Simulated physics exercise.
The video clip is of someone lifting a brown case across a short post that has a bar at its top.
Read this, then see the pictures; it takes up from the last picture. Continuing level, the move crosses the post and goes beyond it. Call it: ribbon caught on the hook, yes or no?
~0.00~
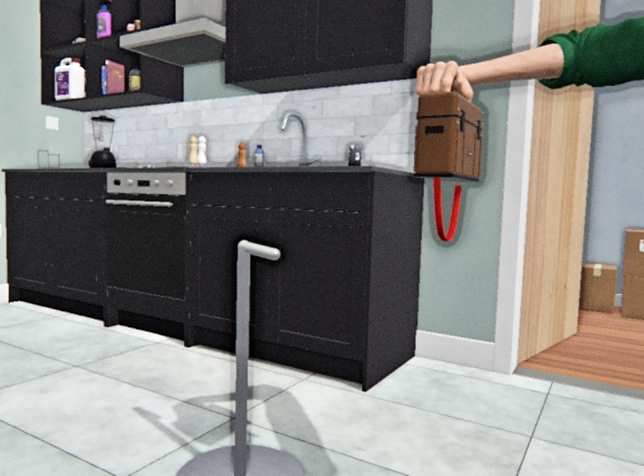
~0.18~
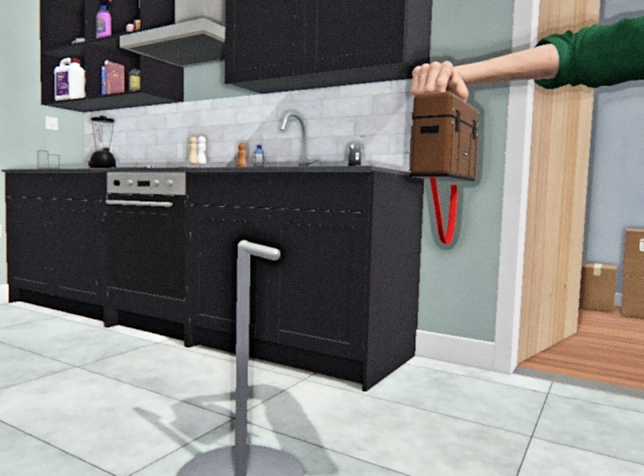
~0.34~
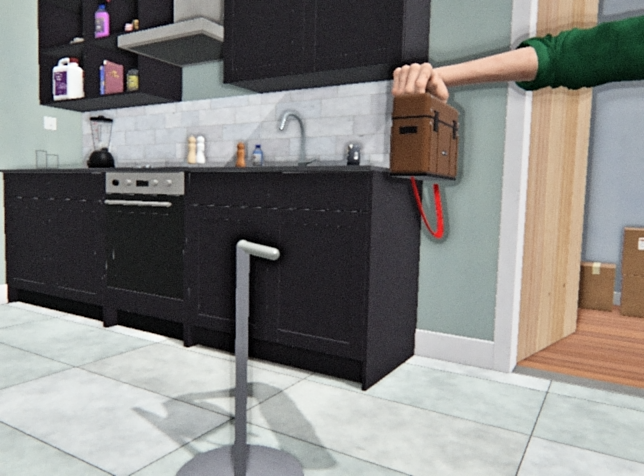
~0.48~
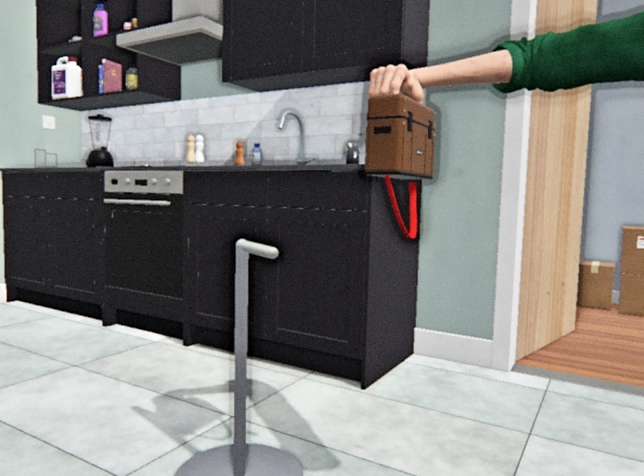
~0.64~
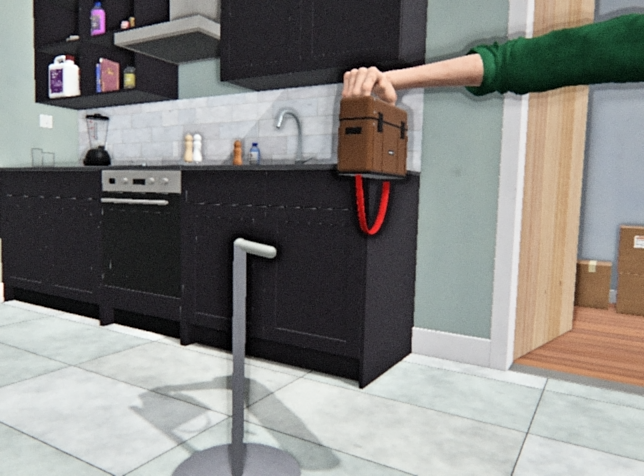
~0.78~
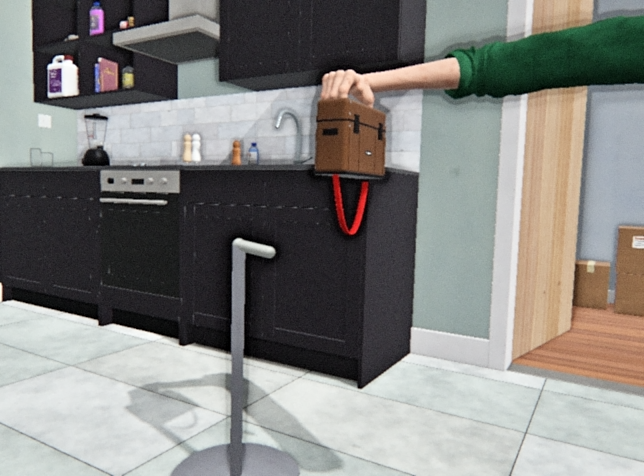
No.
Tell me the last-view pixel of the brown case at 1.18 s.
Close to (297, 143) in the last view.
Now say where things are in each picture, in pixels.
In the first frame, brown case (450, 140); hook tip (274, 255).
In the second frame, brown case (446, 140); bottom of the loop (444, 243).
In the third frame, brown case (426, 140).
In the fourth frame, brown case (402, 140); bottom of the loop (410, 237).
In the fifth frame, brown case (374, 140).
In the sixth frame, brown case (352, 141); bottom of the loop (348, 233); hook tip (269, 253); hook points towards it, loop hangs above the hook.
Around 1.18 s, case nearing the post near (297, 143).
Around 1.82 s, case over the post near (222, 146).
Around 2.46 s, case past the post near (160, 148).
Finally, case past the post near (147, 148). The brown case goes by freely.
